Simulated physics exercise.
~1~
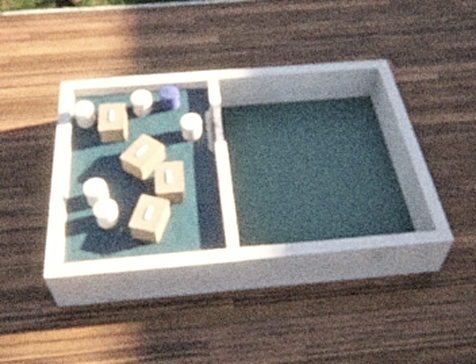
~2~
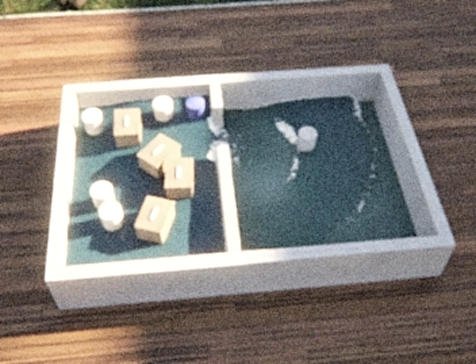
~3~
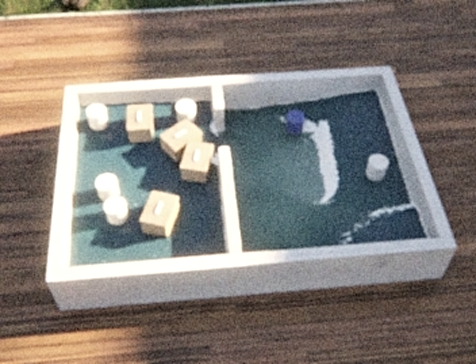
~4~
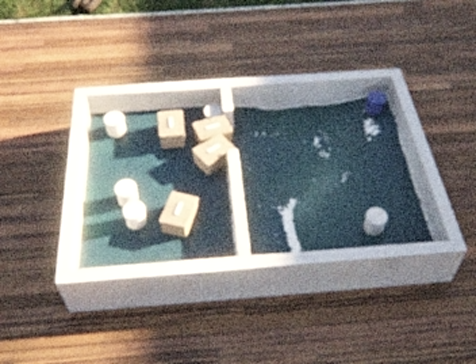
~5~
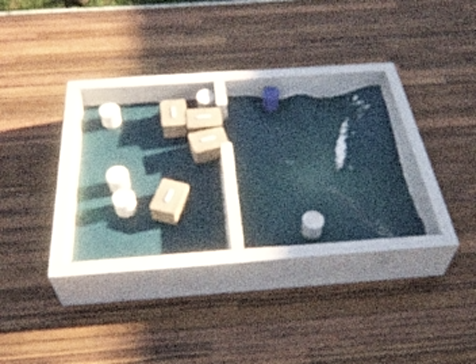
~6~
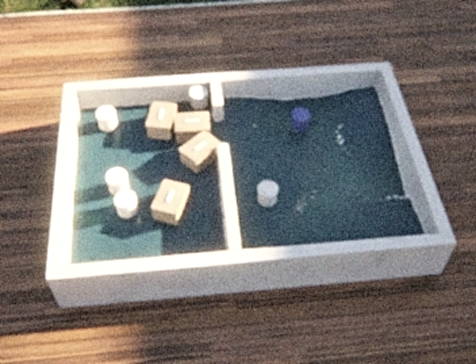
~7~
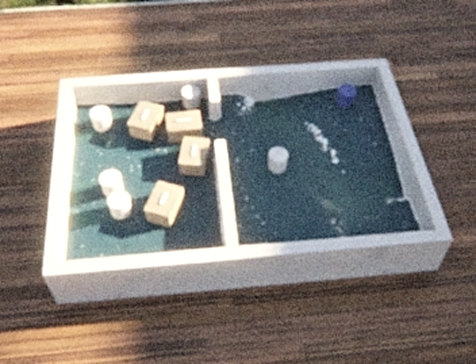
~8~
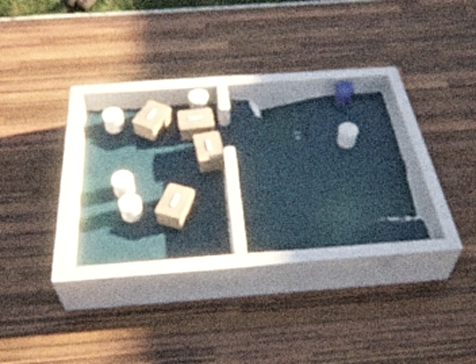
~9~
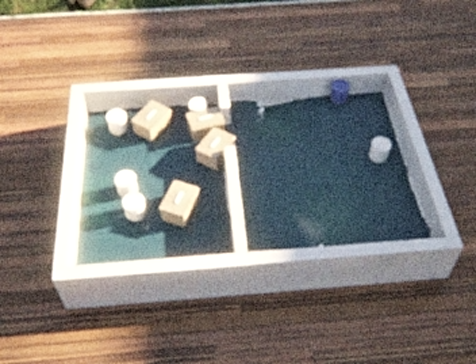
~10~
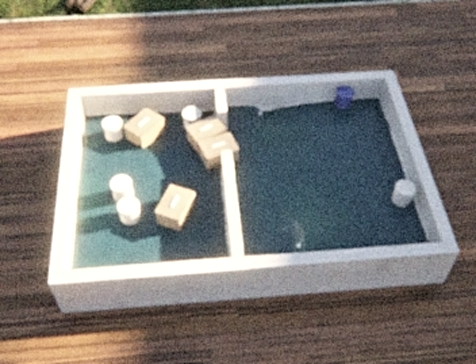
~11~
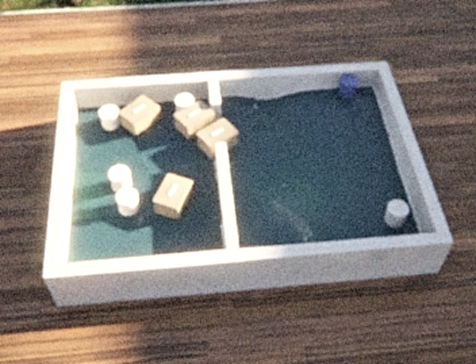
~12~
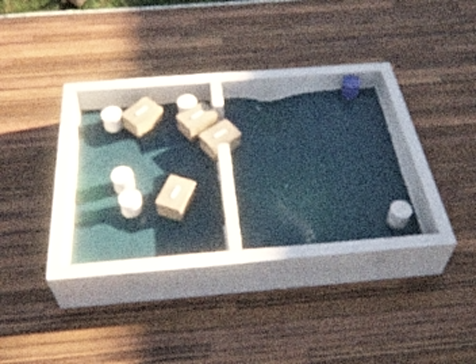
A blue pail and a white one drift through the divider's gap and stay afloat.
